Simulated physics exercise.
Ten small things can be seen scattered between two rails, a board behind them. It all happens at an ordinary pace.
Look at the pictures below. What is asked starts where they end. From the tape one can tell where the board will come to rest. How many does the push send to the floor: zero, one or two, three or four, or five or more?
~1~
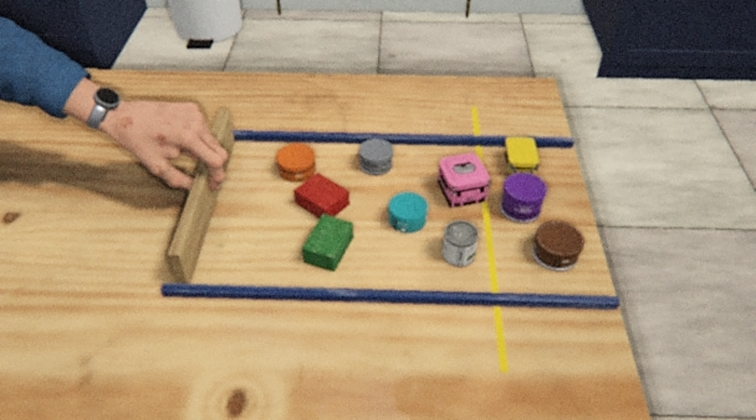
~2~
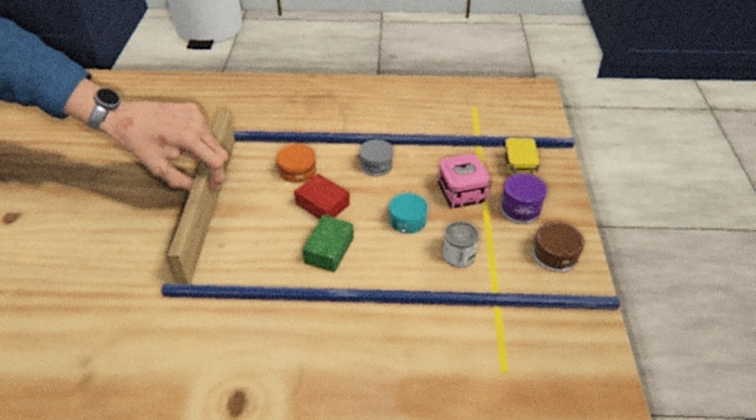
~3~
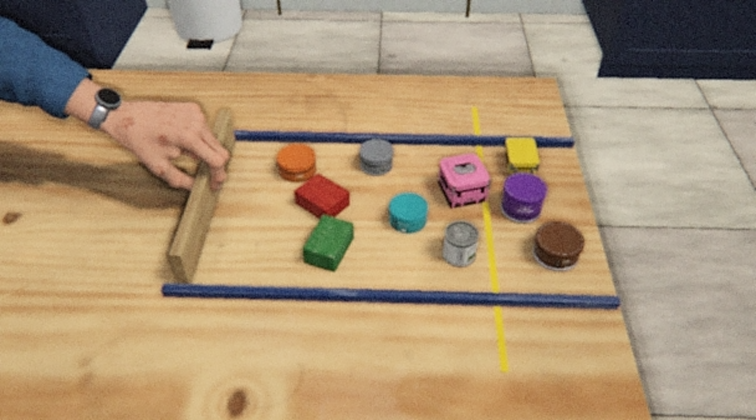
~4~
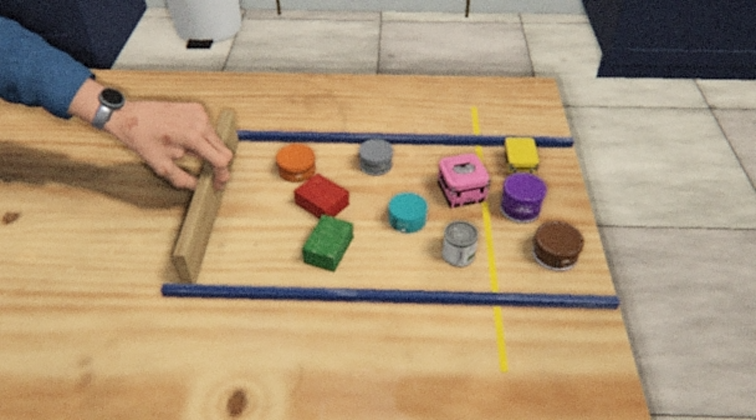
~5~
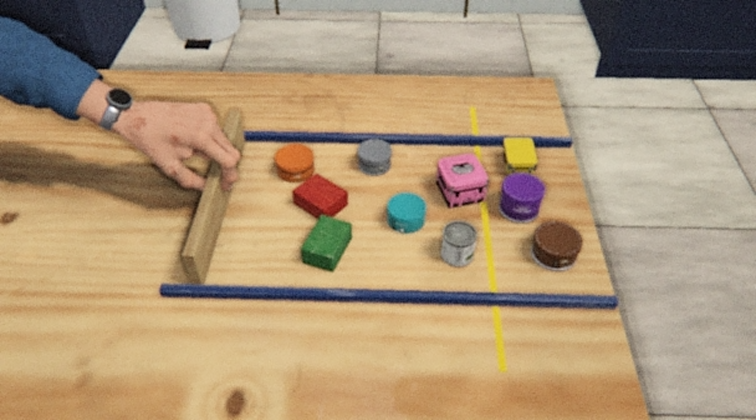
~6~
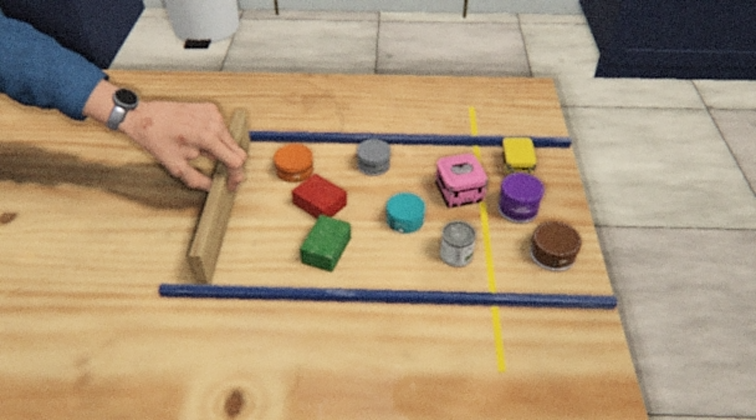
The count that drops over the edge is nil.
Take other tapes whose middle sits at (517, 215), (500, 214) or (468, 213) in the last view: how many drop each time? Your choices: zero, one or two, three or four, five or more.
In order: One to two, none at all, none at all.
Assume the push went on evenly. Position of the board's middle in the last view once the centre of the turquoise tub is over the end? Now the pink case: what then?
I reckon its middle sits around (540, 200) and then around (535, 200).
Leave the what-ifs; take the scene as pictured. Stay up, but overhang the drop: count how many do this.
Count: 0.
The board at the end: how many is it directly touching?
All in all, 3.
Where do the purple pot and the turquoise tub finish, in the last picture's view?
Final centres, in order: Near (570, 211), near (541, 232).
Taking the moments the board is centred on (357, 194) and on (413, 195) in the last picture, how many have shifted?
The counts are 5 and 7.
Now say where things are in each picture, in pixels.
The first picture shows brown pot (558, 246); yellow case (521, 158); purple pot (523, 198); board (206, 190); tape (486, 214).
The second picture shows yellow case (521, 159); orange tub (297, 164).
The third picture shows purple pot (523, 198); red block (322, 198).
The fourth picture shows brown pot (557, 246); board (210, 191).
The fifth picture shows yellow case (519, 158); pink case (461, 180).
The sixth picture shows brown pot (555, 246); yellow case (518, 158); purple pot (520, 198); board (224, 191); tape (484, 214).
Early on, none off yet; brown pot at rest near (555, 246); yellow case at rest near (518, 158); purple pot at rest near (520, 198).
Finally, the number that fall off is zero.
